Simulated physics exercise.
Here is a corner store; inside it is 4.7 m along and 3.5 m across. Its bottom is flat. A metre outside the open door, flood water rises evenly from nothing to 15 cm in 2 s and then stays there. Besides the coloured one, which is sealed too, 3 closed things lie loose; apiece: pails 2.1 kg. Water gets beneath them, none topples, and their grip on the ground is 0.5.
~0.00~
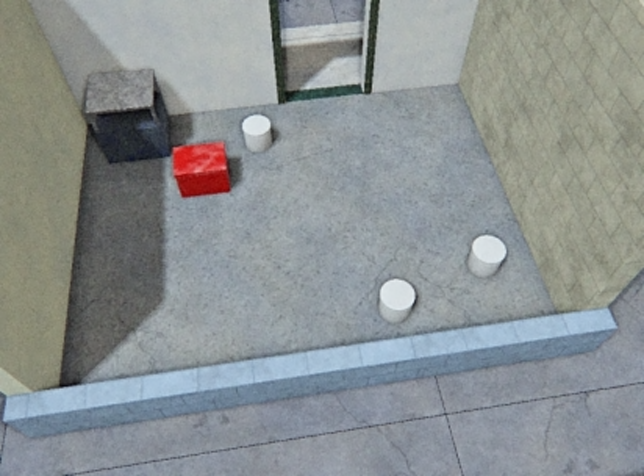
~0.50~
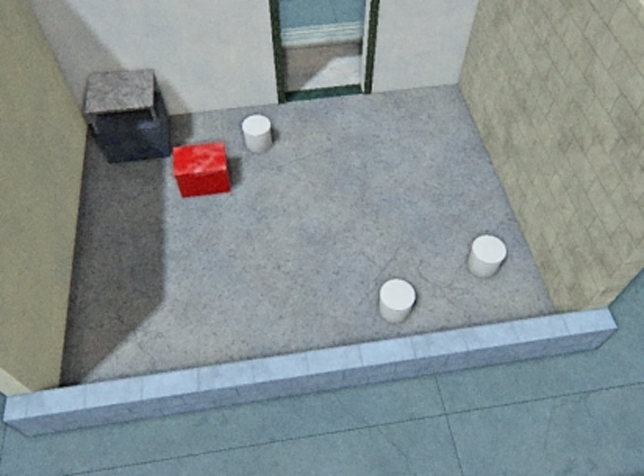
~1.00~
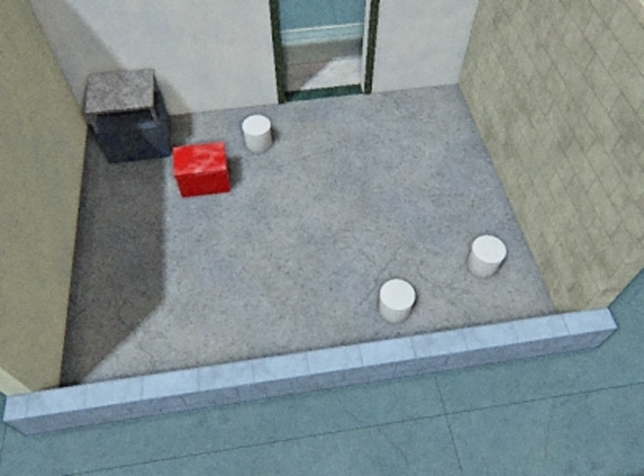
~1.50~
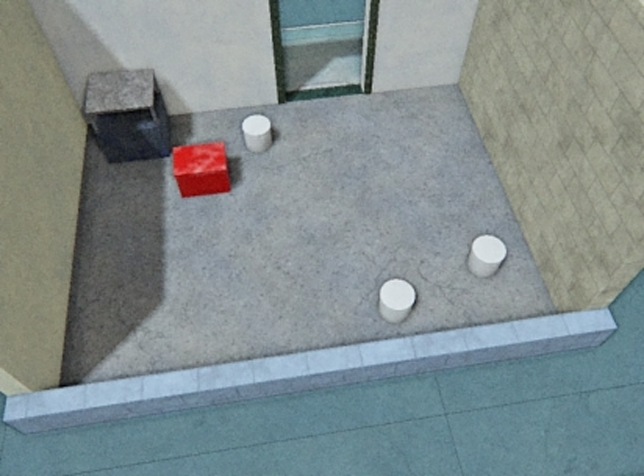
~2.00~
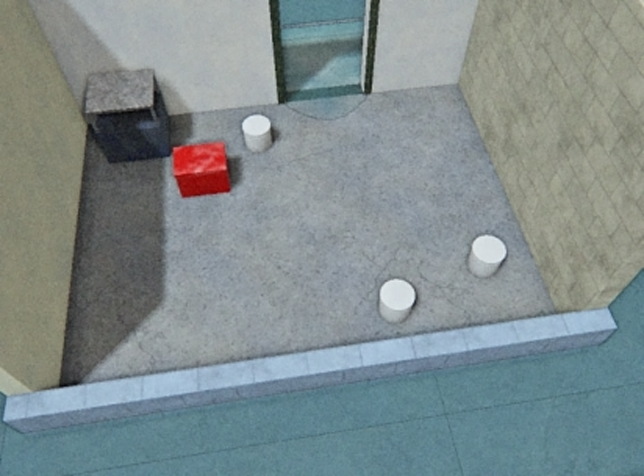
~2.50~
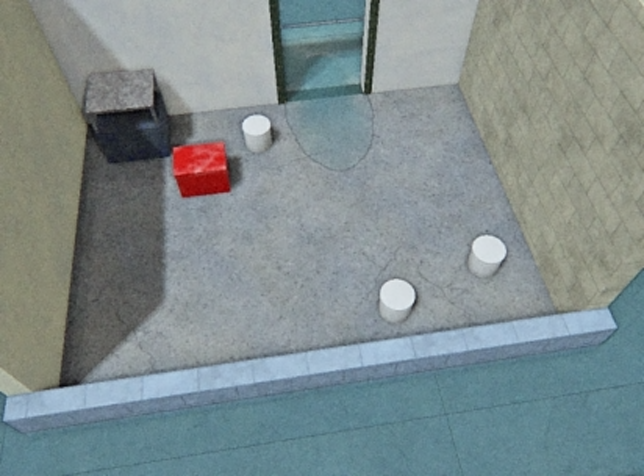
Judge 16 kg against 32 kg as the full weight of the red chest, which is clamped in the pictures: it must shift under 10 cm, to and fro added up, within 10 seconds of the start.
For it, the smaller load will do.
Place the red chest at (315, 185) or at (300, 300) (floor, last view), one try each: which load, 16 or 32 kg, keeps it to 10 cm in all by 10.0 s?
In turn: It takes the larger; either load holds.
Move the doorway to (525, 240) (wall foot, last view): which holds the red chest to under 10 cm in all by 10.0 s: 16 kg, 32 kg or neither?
Then the smaller load will do.
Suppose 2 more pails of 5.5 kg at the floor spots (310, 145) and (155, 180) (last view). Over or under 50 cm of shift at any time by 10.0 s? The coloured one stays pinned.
In turn: Past it, less.
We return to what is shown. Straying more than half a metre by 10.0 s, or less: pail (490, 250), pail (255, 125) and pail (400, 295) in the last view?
In that order: Past it, less, past it.
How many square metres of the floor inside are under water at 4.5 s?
Roughly 10.0 m2.
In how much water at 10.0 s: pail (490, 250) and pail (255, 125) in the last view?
Roughly 7 and 2 cm.
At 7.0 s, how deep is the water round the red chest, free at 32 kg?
About 1 cm.
After 3.5 s the red chest would be 0 cm from its start with 16 kg and 0 cm from its start with 32 kg; 0 cm of water round it then.
After 4.5 s the red chest would be 0 cm from its start with 16 kg and 0 cm from its start with 32 kg; 1 cm of water round it then.
After 7.0 s the red chest would be 0 cm from its start with 16 kg and 0 cm from its start with 32 kg; 1 cm of water round it then.
After 10.0 s the red chest would be 0 cm from its start with 16 kg and 0 cm from its start with 32 kg; 1 cm of water round it then.
